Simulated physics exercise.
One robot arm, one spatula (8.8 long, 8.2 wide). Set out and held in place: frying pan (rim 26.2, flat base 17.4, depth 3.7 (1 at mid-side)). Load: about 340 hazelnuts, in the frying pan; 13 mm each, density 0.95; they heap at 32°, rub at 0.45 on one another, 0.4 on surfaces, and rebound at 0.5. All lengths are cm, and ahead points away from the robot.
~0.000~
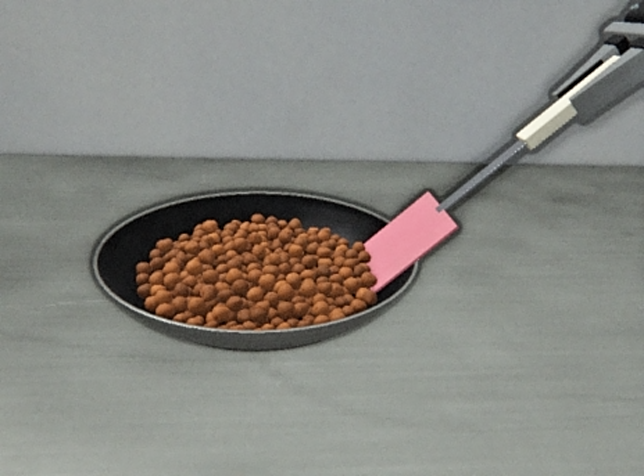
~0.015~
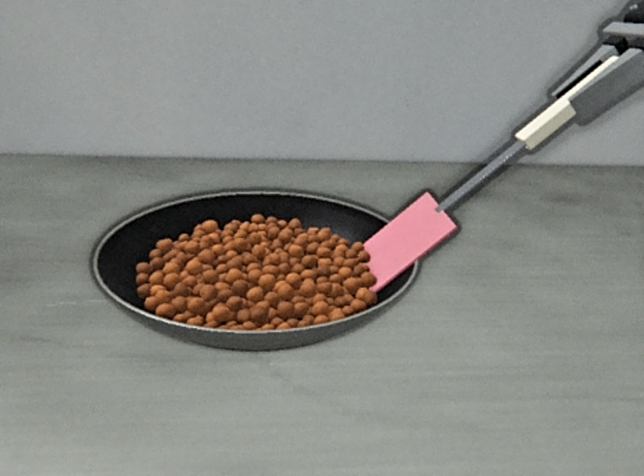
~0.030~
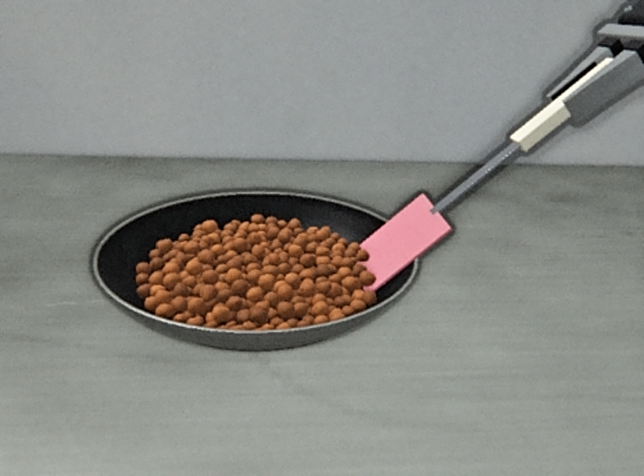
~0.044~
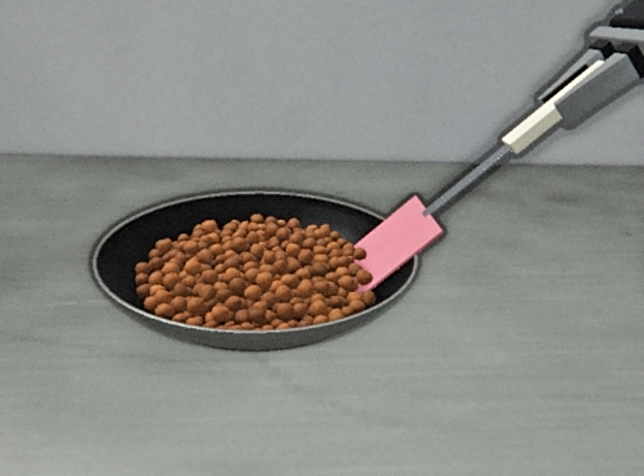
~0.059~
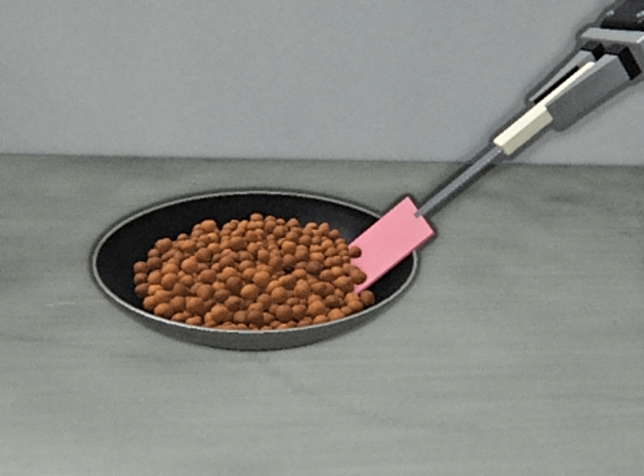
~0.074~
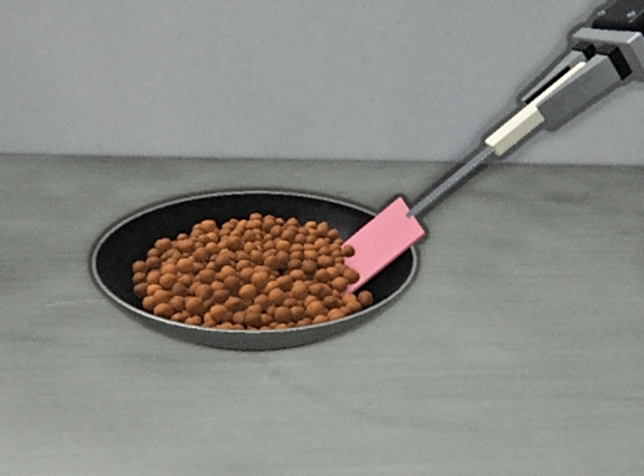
A plain grey surface meets a paler grey wall, seen from slightly above by a camera that stays still. A black frying pan holds a broad heap of round reddish-brown nuts, with a pink spatula on a grey arm reaching in from the upper right. The spatula slides a short way leftward into the heap's right edge, nudging the nearest nuts while the pan stays put.
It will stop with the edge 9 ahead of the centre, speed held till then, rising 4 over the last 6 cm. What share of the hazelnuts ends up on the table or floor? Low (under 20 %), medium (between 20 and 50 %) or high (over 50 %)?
A low share, under 20 %, ends on the table or floor.
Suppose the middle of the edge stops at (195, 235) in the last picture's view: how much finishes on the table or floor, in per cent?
About 0 per cent.
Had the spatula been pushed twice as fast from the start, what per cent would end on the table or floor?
In that case some 25 per cent.
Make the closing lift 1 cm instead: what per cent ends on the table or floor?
About 10 per cent.
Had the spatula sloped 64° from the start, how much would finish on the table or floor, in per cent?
Then about 15 per cent.
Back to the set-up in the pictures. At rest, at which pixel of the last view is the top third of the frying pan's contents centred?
At about (160, 258).
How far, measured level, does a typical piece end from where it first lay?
Roughly 3 cm.
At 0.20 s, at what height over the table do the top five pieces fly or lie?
Roughly 4 cm.
By 0.20 s, sloping 44°, highest piece 4 above the table; 339 in the frying pan.
By 0.33 s, sloping 44°, highest piece 6 above the table; 339 in the frying pan.
By 0.60 s, sloping 44°, highest piece 5 above the table; 300 in the frying pan, 37 on the table or floor, 2 on the blade or in flight.
By 1.65 s, sloping 44°, highest piece 5 above the table; 300 in the frying pan, 39 on the table or floor.
Final count, 300 in the frying pan, 39 on the table or floor. That is 12 % on the table or floor.
